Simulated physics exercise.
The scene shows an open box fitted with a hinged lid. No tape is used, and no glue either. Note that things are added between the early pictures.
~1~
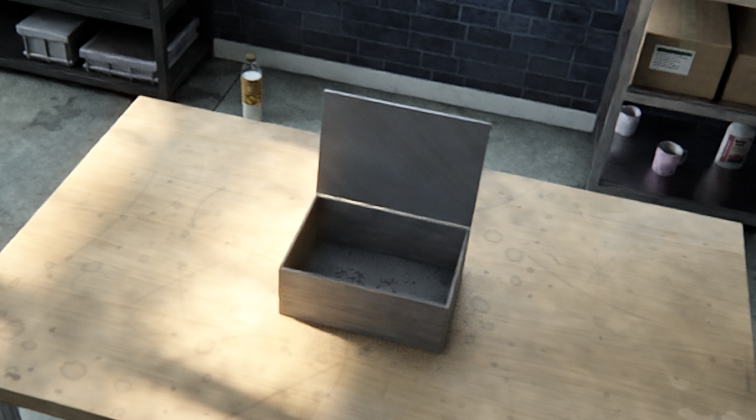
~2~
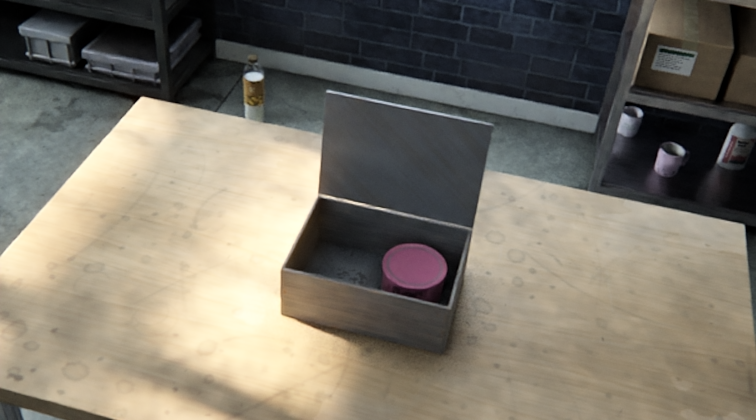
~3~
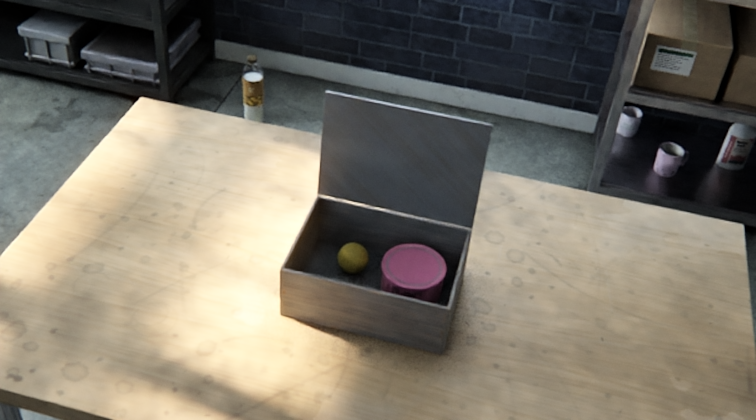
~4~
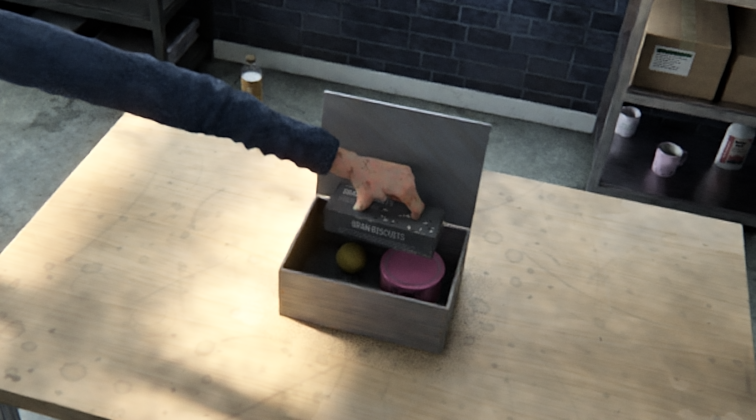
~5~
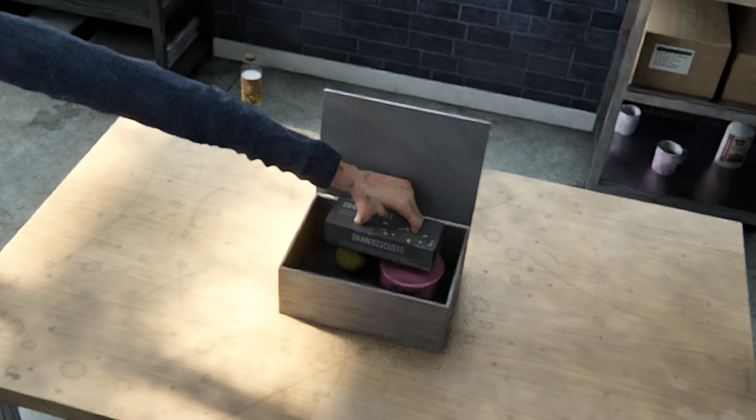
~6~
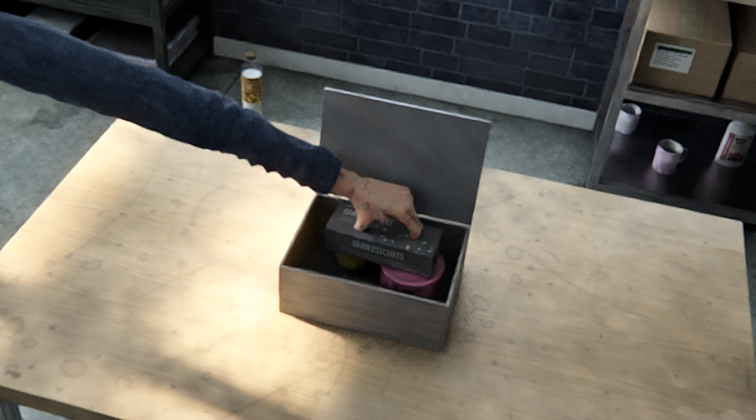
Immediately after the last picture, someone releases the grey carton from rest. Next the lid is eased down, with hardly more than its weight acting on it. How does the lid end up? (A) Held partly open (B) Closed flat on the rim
(A) Held partly open.
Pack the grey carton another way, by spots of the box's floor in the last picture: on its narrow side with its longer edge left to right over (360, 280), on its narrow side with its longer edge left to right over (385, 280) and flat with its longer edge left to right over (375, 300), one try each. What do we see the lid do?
Try 1: Lid stays raised; try 2: Lid stays raised; try 3: Lid goes down.
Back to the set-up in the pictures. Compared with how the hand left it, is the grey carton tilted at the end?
By the end the grey carton has kept its angle.
Then, 1.40 s on from there, lid 77° above the rim; grey carton turned 4° from how it was put near (383, 240).
Then, 1.80 s on from there, lid 32° above the rim; grey carton turned 4° from how it was put near (383, 240).
In the end, lid 16° above the rim; all 3 unmoved. At the end, from the last picture's camera, grey carton near (383, 240).
